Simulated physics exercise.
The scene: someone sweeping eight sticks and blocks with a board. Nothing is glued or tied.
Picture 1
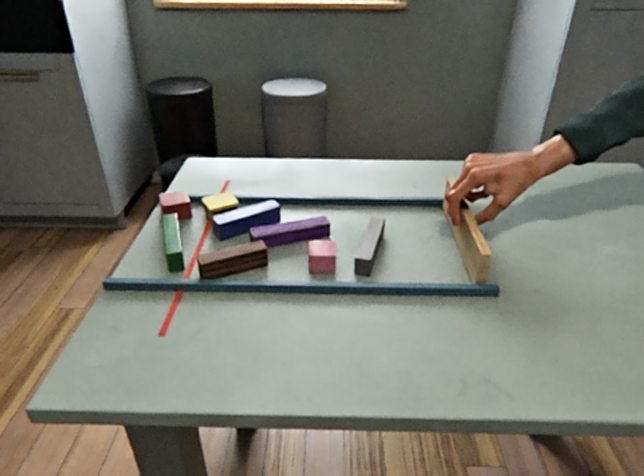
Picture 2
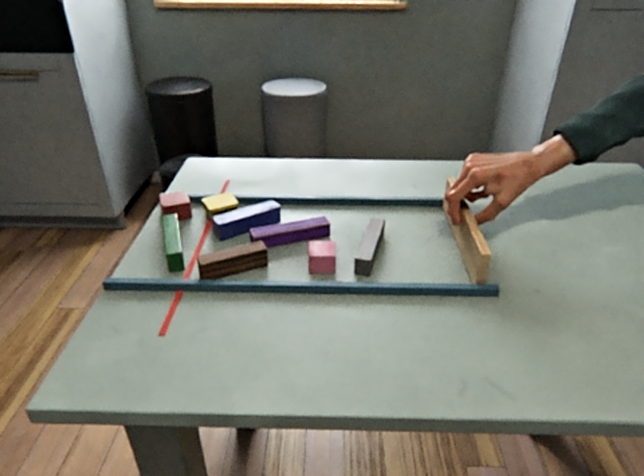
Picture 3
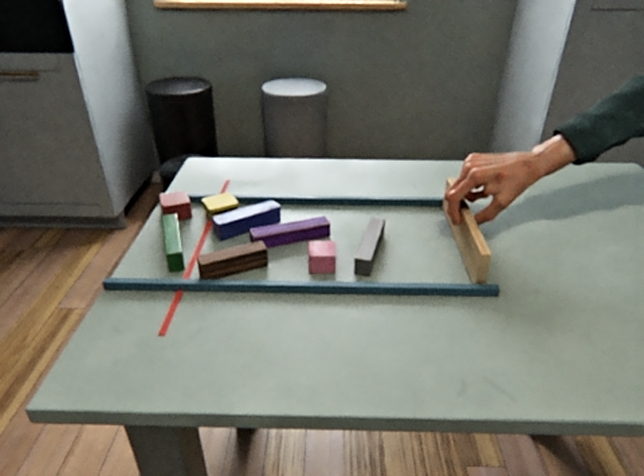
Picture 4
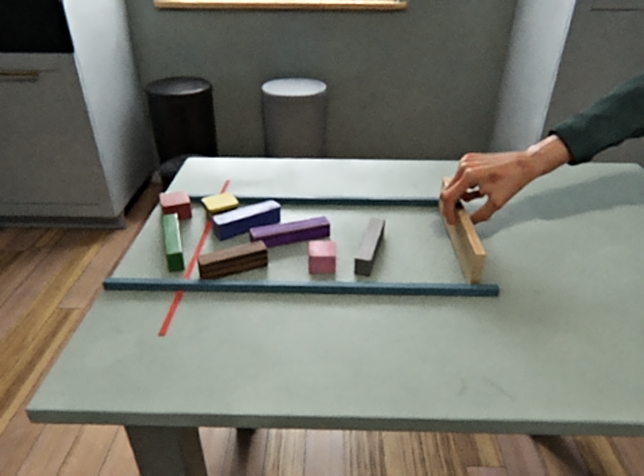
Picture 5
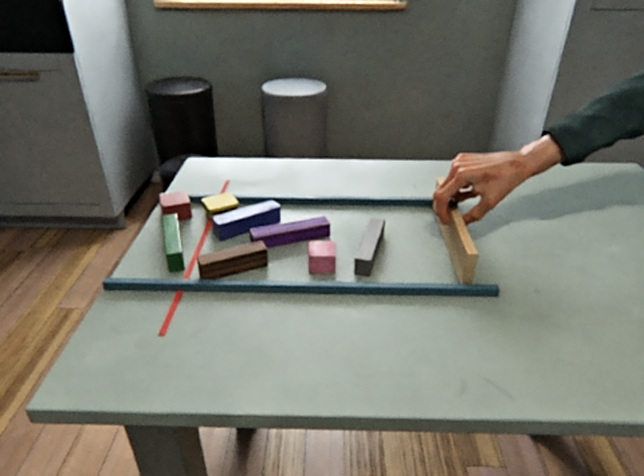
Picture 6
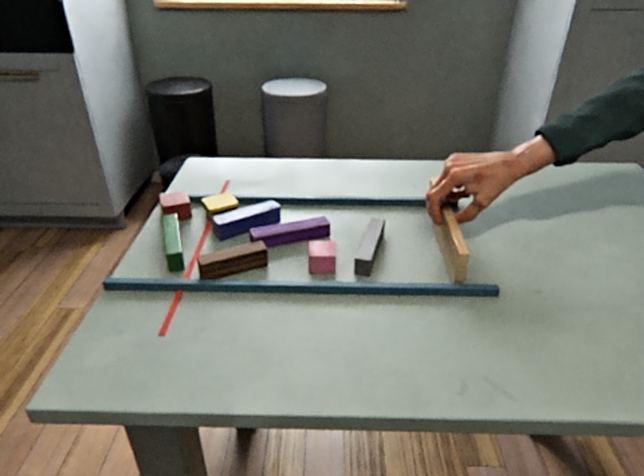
A hand held a wooden board upright at the right end of a table, then slid it slightly left between two blue rails, while the colorful blocks scattered near a red line stayed still.
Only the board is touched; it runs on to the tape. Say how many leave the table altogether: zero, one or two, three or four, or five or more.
Outcome: The number that fall off is one or two.
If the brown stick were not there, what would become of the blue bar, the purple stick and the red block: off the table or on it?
The blue bar holds on, the purple stick holds on, the red block holds on.
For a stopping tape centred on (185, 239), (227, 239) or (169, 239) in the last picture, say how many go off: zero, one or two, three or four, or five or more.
Taking them in turn, three or four; no fall at all; five or over.
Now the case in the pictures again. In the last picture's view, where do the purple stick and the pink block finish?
First (148, 240), then (163, 253).
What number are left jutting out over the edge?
It comes to 4.
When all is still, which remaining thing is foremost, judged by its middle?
Foremost is the brown stick.
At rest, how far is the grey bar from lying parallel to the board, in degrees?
Roughly 0° out of line.
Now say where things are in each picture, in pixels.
The first picture shows red block (176, 206); green bar (173, 241); yellow case (221, 208); board (464, 227); tape (203, 239).
The second picture shows green bar (173, 241); brown stick (233, 261).
The third picture shows yellow case (221, 208); board (464, 227).
The fourth picture shows red block (176, 206); purple stick (291, 233).
The fifth picture shows green bar (173, 241); pink block (322, 257).
The sixth picture shows red block (176, 206); green bar (173, 241); yellow case (221, 208); board (445, 226); tape (203, 239).
Soon after, none off yet; red block at rest near (176, 206); green bar at rest near (173, 241); yellow case at rest near (221, 208).
In the end, the number that fall off is one or two; gone, green bar.
